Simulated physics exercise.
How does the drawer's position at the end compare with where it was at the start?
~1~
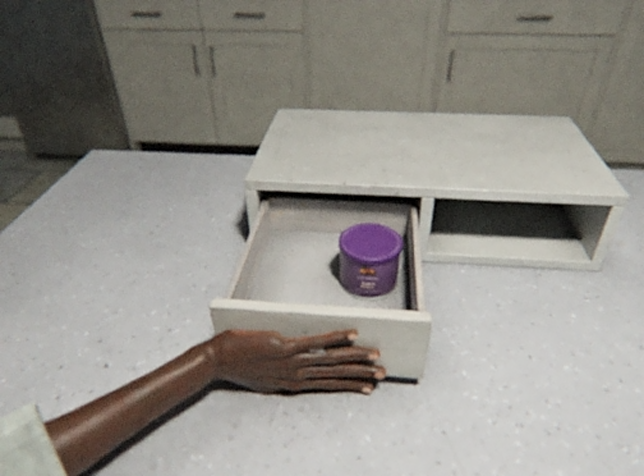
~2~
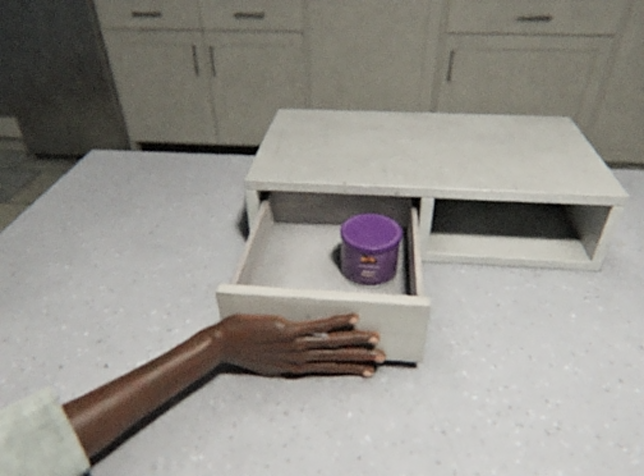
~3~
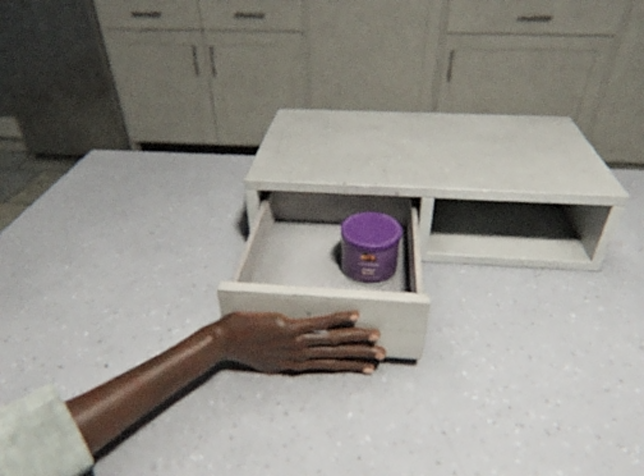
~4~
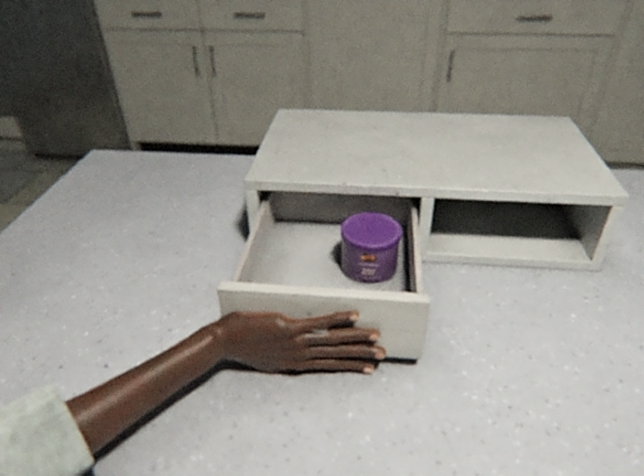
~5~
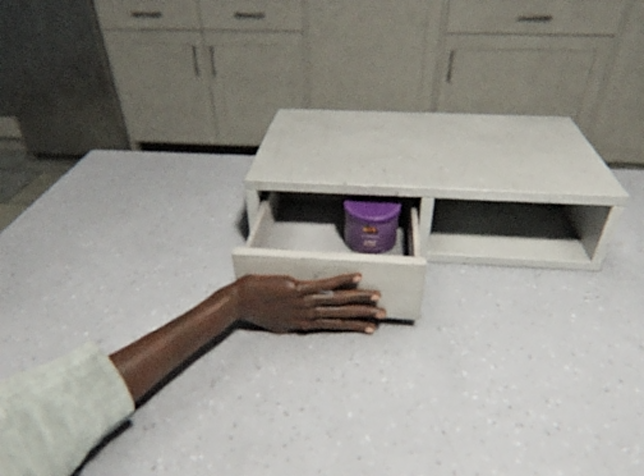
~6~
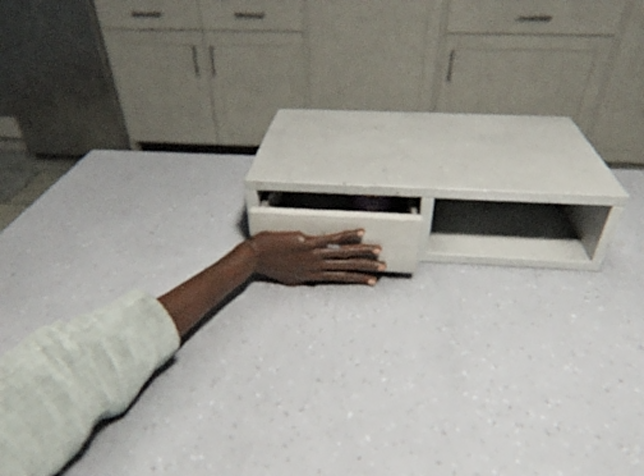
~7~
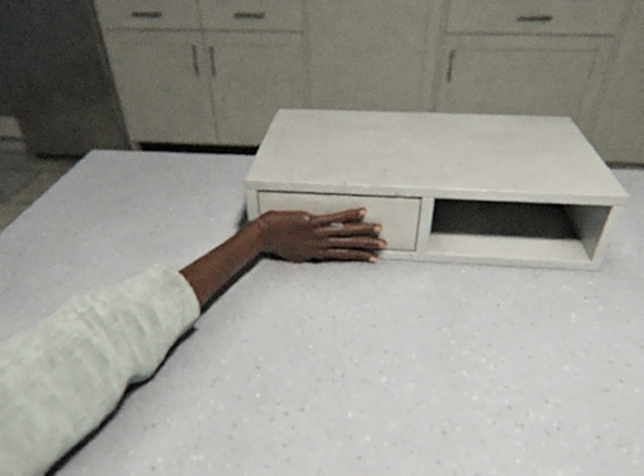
At the start the drawer sticks well out of the chest toward the viewer, with the purple pot visible inside. By the end it has been pushed back and sits closed, its front flush with the chest.
